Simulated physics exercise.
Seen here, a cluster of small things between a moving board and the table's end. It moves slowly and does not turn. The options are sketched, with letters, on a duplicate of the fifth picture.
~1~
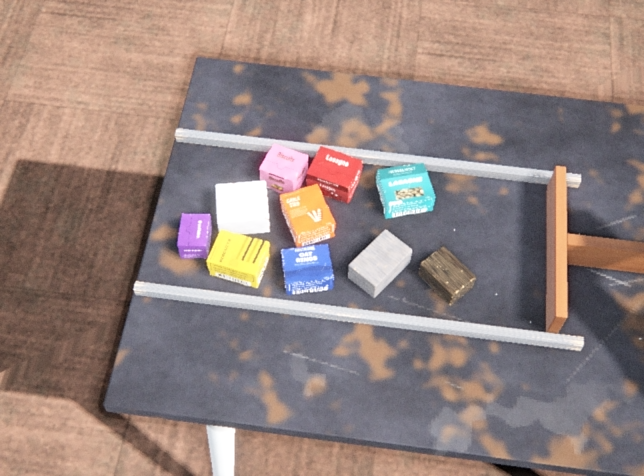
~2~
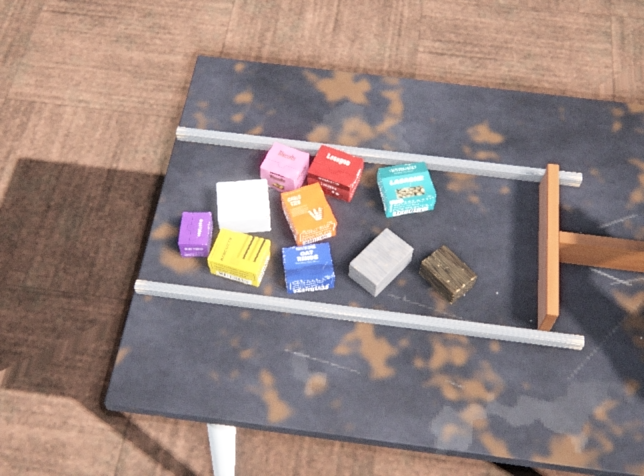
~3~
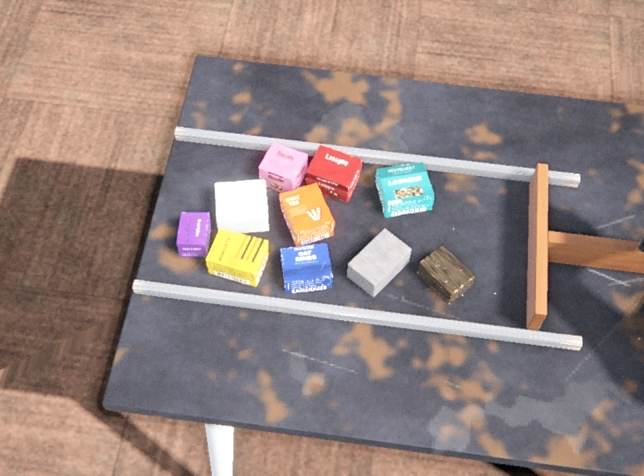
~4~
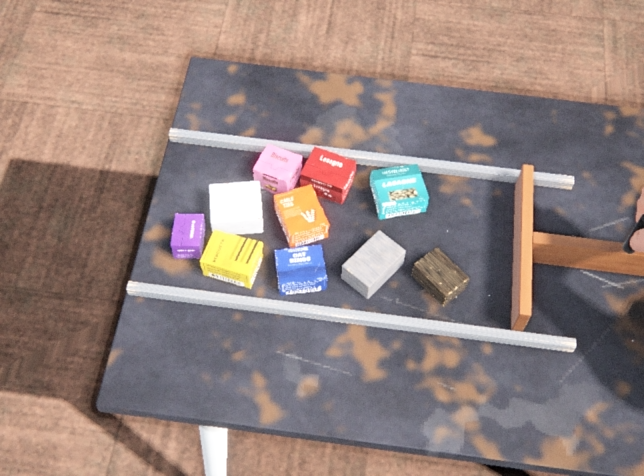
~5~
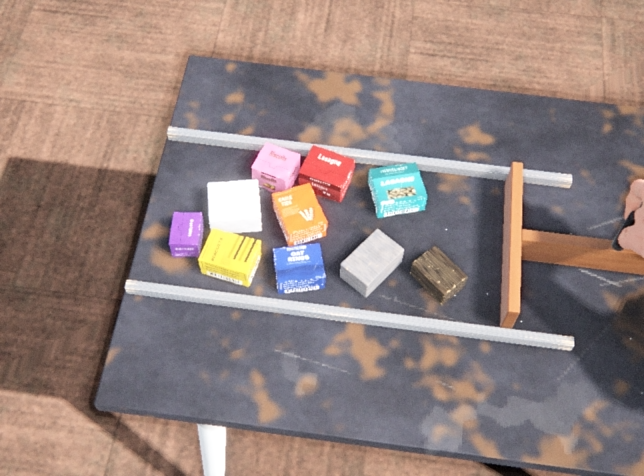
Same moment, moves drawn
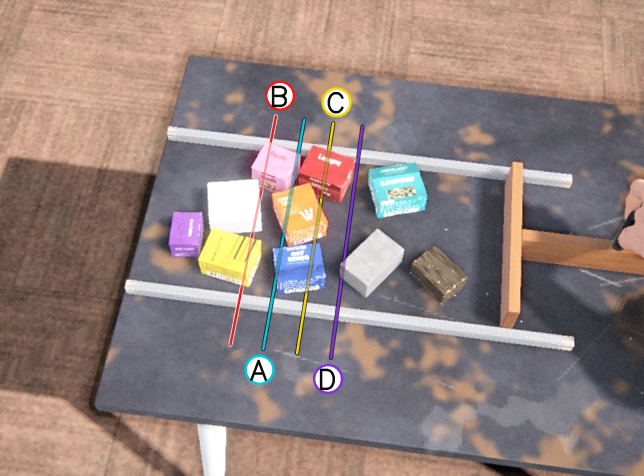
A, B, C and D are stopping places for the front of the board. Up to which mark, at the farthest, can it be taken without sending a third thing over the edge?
The farthest such stop is A.
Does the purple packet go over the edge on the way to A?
By then, yes.
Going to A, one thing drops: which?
It is the purple packet.
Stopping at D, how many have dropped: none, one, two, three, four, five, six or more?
In all, none.
On the marked copy, A at (285, 226); B at (255, 222); C at (317, 230); D at (348, 234).
With A. Early on, board (432, 223); black block (395, 263); grey block (352, 255).
Further on, board (351, 213); purple packet (163, 227); yellow packet (196, 253).
At the end, board (290, 205); purple packet over the edge; yellow packet (136, 246); one fallen.
As for the rest, B drops four; C is within the limit but short; D is within the limit but short.
